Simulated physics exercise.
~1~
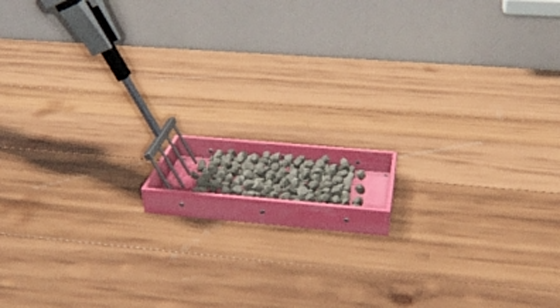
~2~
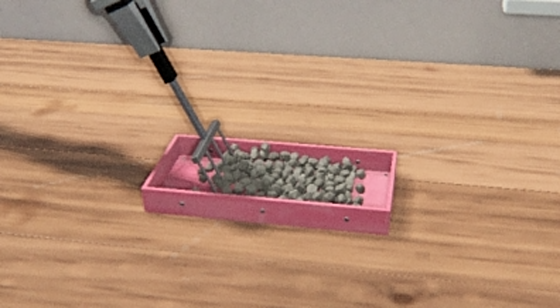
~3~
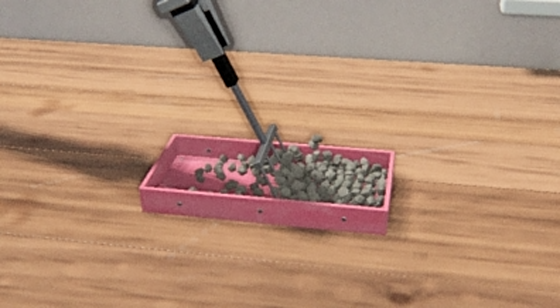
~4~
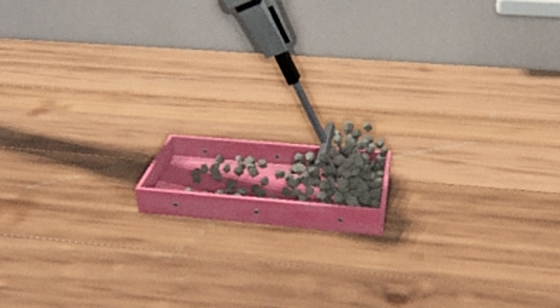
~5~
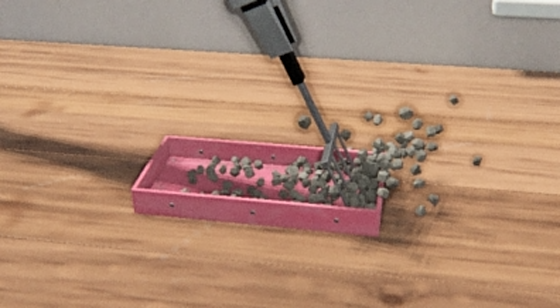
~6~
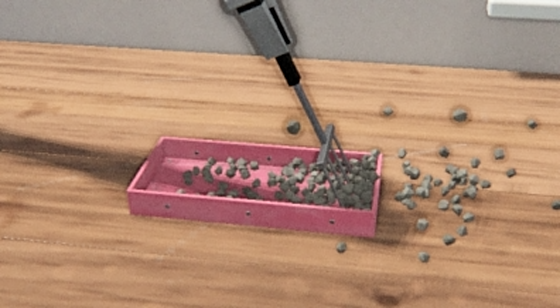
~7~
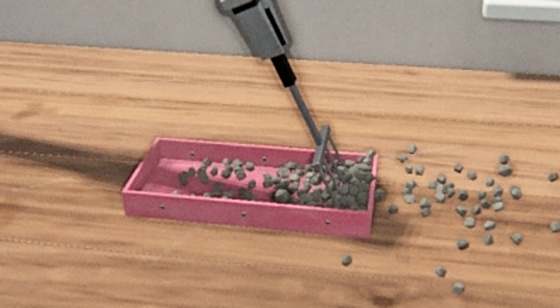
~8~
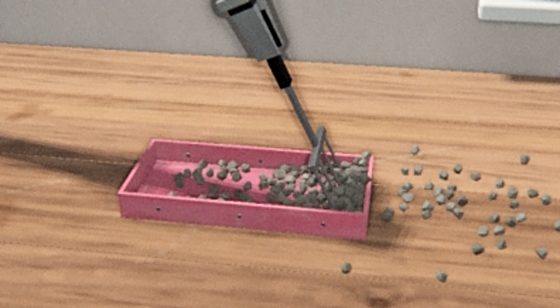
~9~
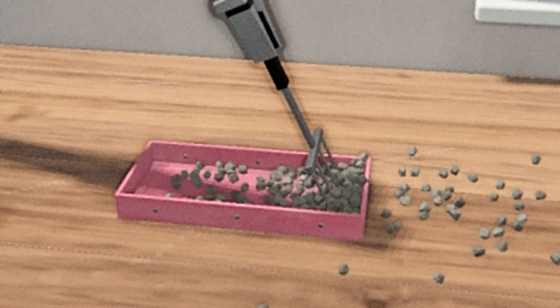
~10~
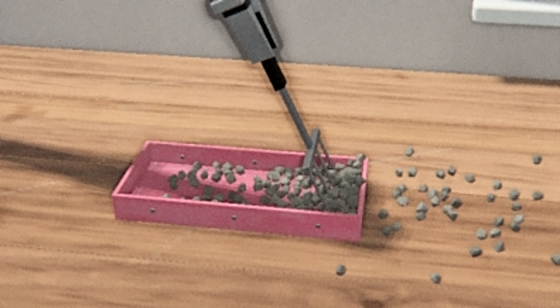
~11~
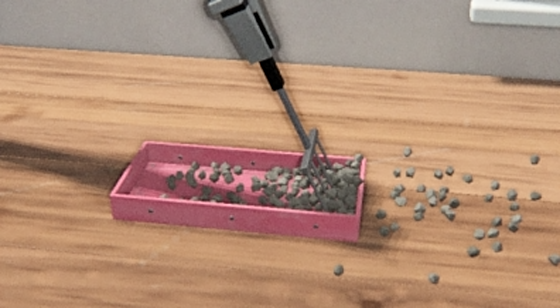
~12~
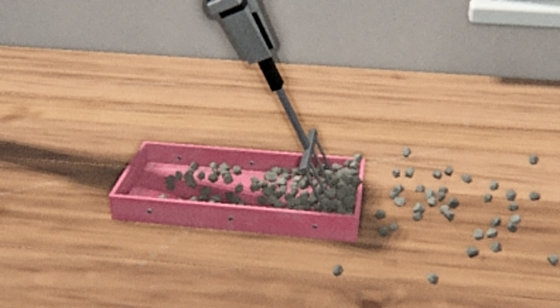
A long pink tray full of small grey pebbles sits on a wooden table in front of a plain grey wall, seen from slightly above. A grey robotic tool with a pronged fork stands in the pebbles at the tray's left end. The fork sweeps right, pushing them into a steep heap and leaving a few scattered behind it. Near the right end it stops abruptly, and many pebbles fly over the edge. They scatter across the table to the right and come to rest, while the fork stays in the remaining heap.
